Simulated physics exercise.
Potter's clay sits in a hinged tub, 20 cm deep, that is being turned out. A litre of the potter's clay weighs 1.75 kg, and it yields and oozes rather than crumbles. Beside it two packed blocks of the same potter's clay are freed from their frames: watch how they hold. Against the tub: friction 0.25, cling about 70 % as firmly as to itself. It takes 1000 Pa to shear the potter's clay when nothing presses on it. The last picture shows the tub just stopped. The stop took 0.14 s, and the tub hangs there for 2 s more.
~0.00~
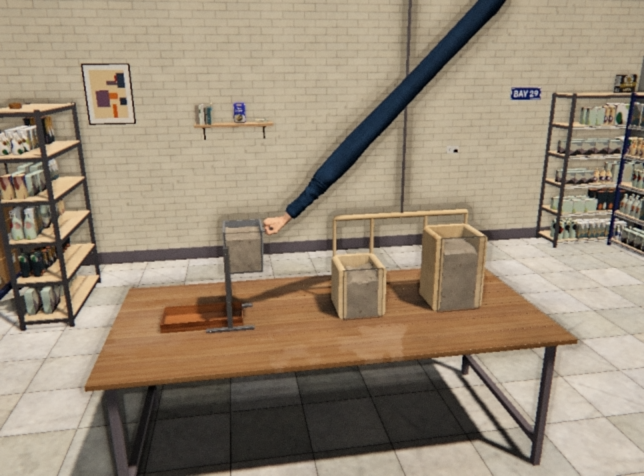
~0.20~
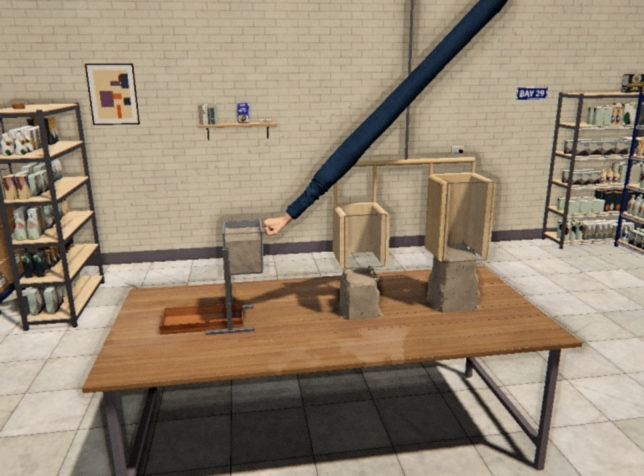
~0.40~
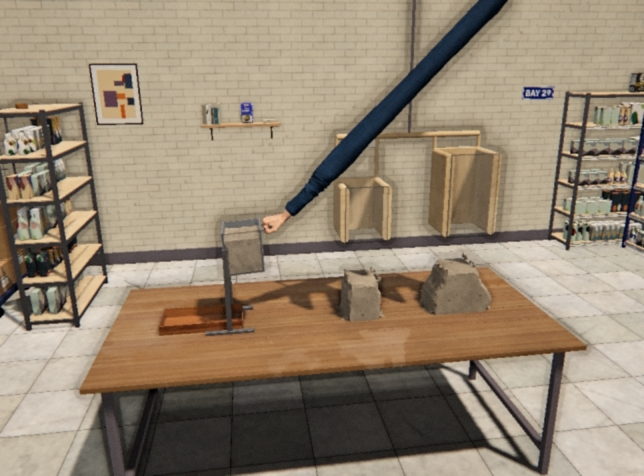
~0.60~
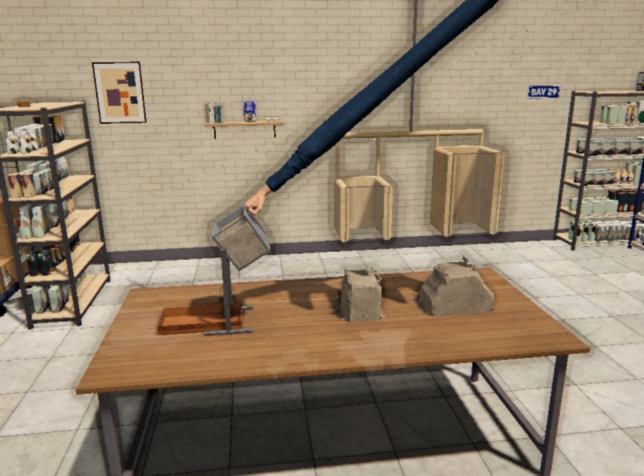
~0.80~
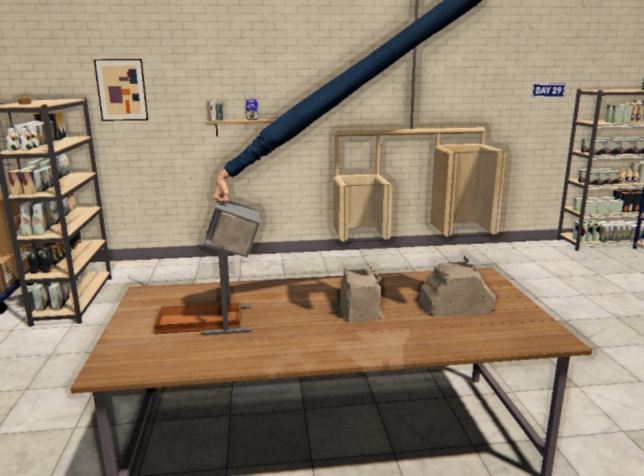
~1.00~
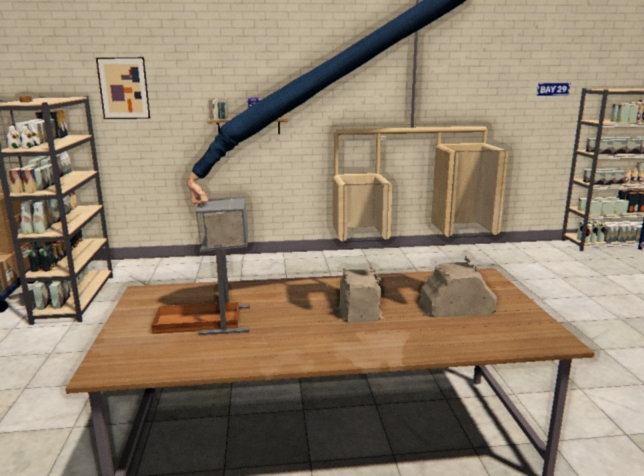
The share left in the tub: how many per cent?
It comes to some 100 %.
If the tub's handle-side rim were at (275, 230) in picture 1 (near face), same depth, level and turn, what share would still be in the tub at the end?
Then about 40 %.
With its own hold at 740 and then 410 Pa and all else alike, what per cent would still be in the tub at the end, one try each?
In turn about 100 %, 60 %.
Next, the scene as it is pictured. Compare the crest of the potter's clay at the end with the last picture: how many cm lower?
Some 0 cm.
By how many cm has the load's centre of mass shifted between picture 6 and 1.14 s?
Roughly 0 cm.
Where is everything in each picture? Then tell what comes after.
Handle-side rim at (261, 231), tilt 0 degrees; crest of the potter's clay at (231, 240); block heights 22 cm, 34 cm (left to right), in the first picture.
Handle-side rim at (261, 232), tilt 0 degrees; crest of the potter's clay at (231, 240); block heights 22 cm, 32 cm (left to right), in the second picture.
Handle-side rim at (259, 230), tilt 4 degrees; crest of the potter's clay at (257, 238); block heights 22 cm, 25 cm (left to right), in the third picture.
Handle-side rim at (244, 216), tilt 32 degrees; crest of the potter's clay at (248, 224); block heights 22 cm, 23 cm (left to right), in the fourth picture.
Handle-side rim at (215, 209), tilt 69 degrees; crest of the potter's clay at (224, 214); block heights 22 cm, 23 cm (left to right), in the fifth picture.
Handle-side rim at (196, 213), tilt 92 degrees; crest of the potter's clay at (239, 211); block heights 22 cm, 23 cm (left to right), in the sixth picture.
After 1.14 s, the tub is at 92 degrees and holds 100 %.
After 1.31 s, the tub is at 92 degrees and holds 100 %.
After 1.48 s, the tub is at 92 degrees and holds 100 %.
After 1.65 s, the tub is at 92 degrees and holds 100 %.
After 3.00 s, the tub is at 92 degrees and holds 100 %.
